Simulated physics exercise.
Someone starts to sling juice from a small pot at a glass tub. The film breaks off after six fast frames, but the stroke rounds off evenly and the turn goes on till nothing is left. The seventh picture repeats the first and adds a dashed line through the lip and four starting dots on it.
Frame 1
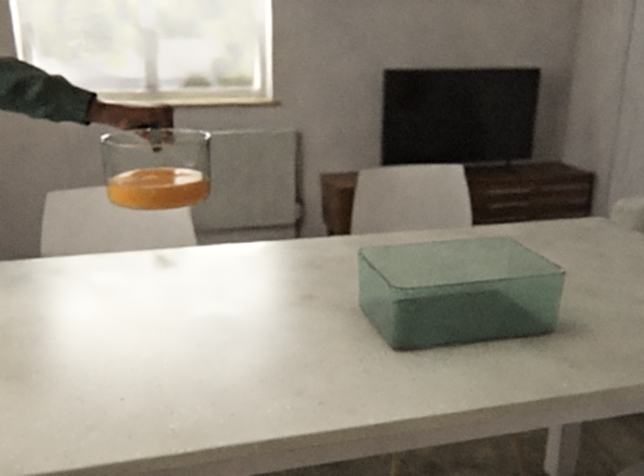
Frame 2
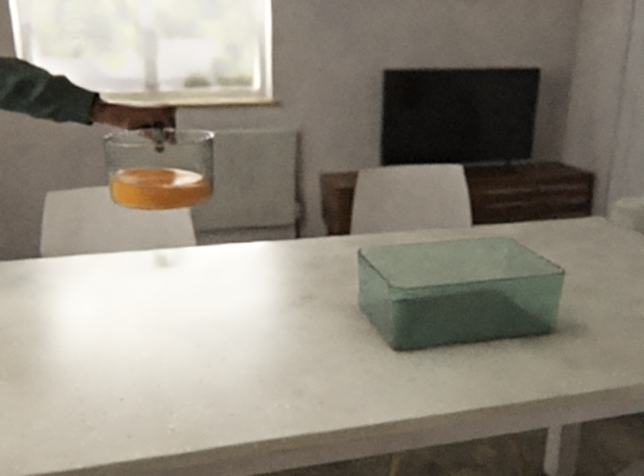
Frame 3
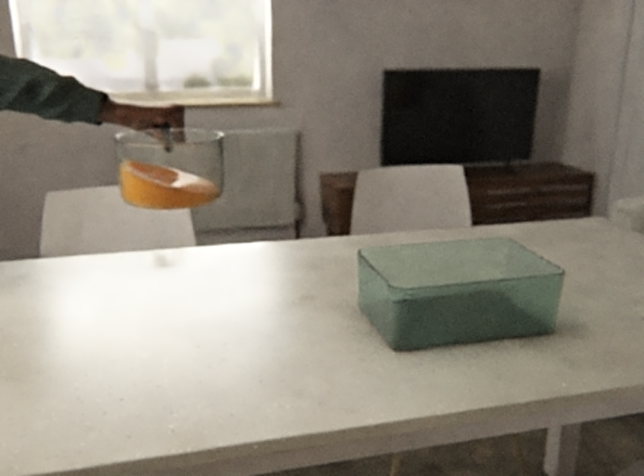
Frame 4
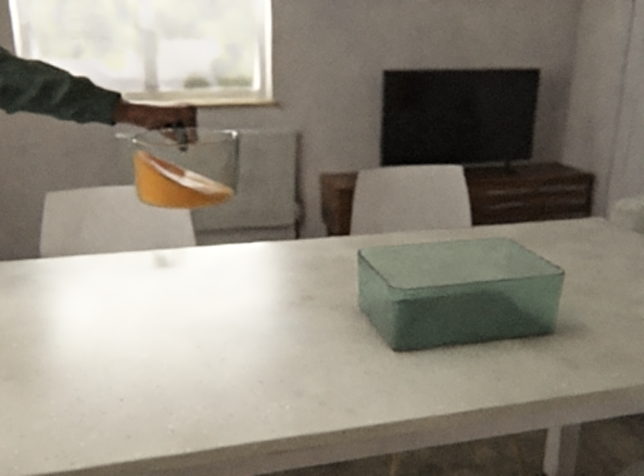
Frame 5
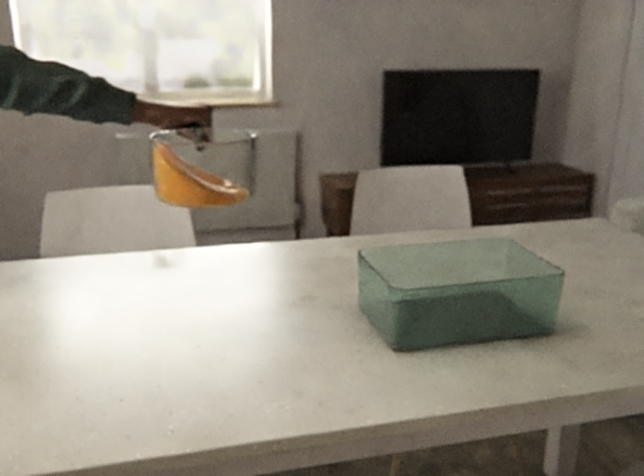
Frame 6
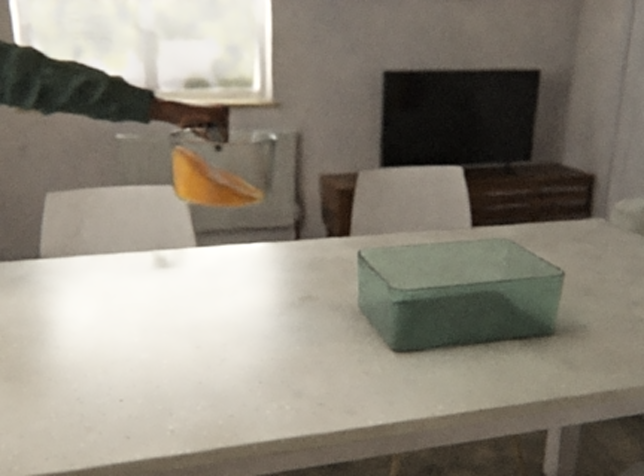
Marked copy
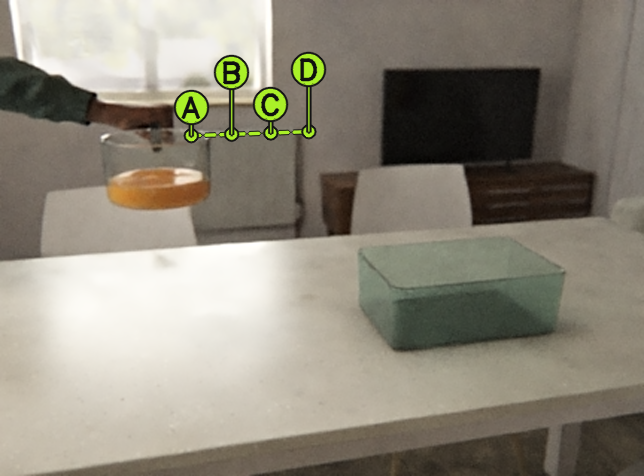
The clip opens on a hand holding a clear pot of orange juice upright at the left, above a white table with a greenish glass tub on it. The arm moves the pot steadily rightward, and the juice sloshes up the pot's left side. By the end, the pot tilts very slightly, its juice still inside.
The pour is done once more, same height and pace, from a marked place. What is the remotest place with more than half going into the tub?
Take C.
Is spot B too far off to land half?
Yes.
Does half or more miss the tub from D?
No, not at all.
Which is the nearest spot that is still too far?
It is B.
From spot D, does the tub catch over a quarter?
Yes, it does.
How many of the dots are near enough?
Two of them.
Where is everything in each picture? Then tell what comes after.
Upright, lip at (207, 135); tub from (389, 349) to (553, 329); nothing has left yet.
Upright, lip at (210, 135); nothing has left yet.
Upright, lip at (220, 134); nothing has left yet.
Upright, lip at (235, 134); nothing has left yet.
Upright, lip at (253, 134); nothing has left yet.
Tipped about 3°, lip at (272, 136); nothing has left yet.
On the marked copy, A at (191, 135); B at (231, 134); C at (270, 132); D at (308, 131).
With A, about 20 % lands in the tub, 77 % falls short and 3 % goes beside or beyond.
With B, about 36 % lands in the tub, 54 % falls short and 9 % goes beside or beyond.
With C, about 67 % lands in the tub, 21 % falls short and 11 % goes beside or beyond.
With D, about 85 % lands in the tub, 4 % falls short and 10 % goes beside or beyond.
